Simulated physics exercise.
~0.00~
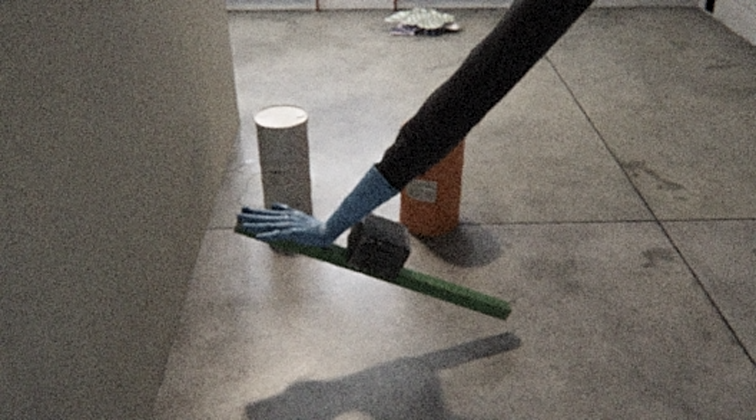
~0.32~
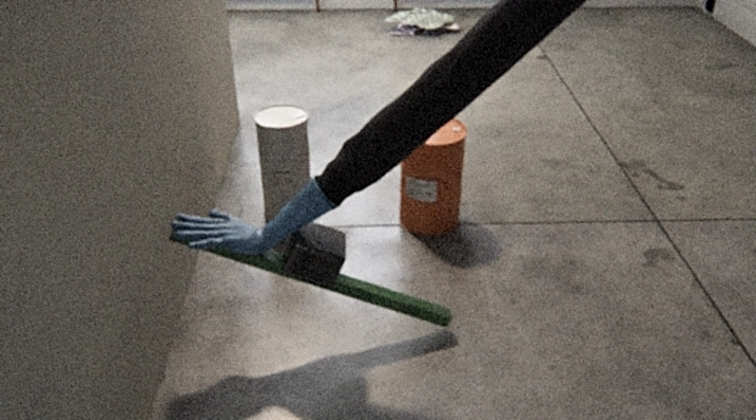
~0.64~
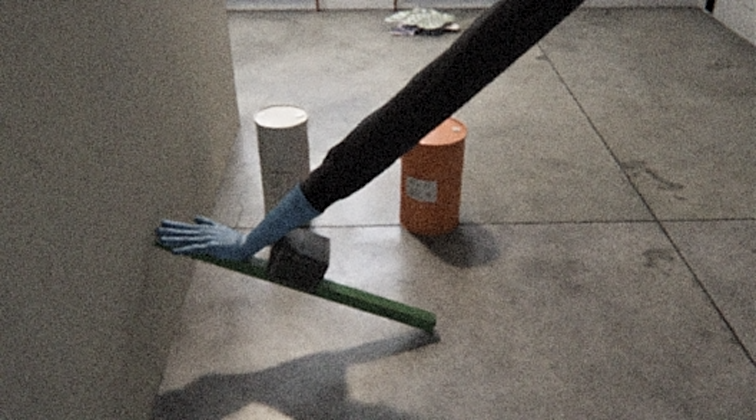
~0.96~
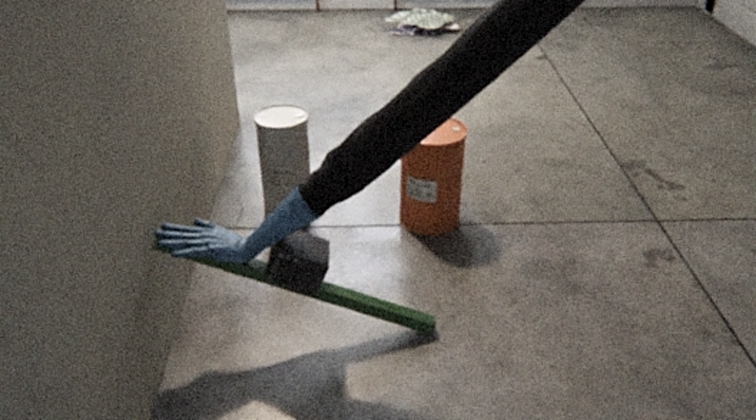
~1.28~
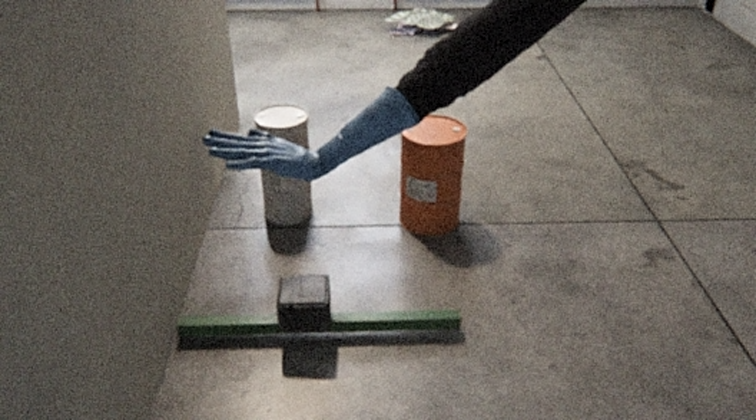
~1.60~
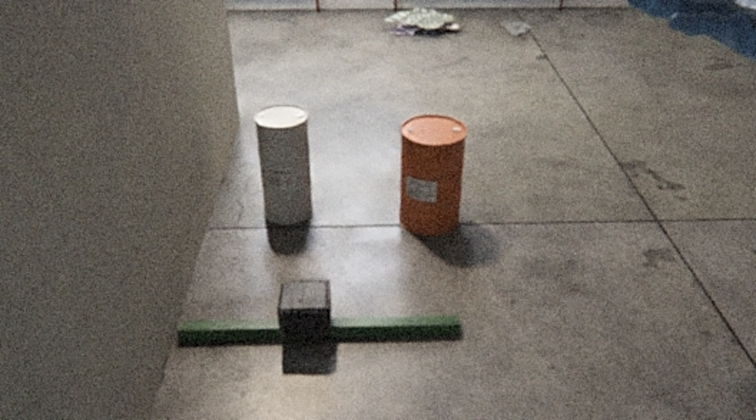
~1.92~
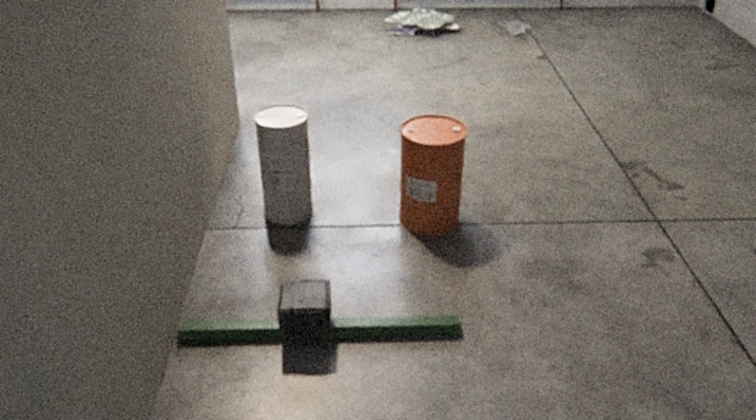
In this clip, a blue-gloved hand moves a green pole with a dark block at its middle leftward against a bare wall, then lets go and withdraws, and the pole drops to lie flat on the floor before the unmoved white and orange canisters.
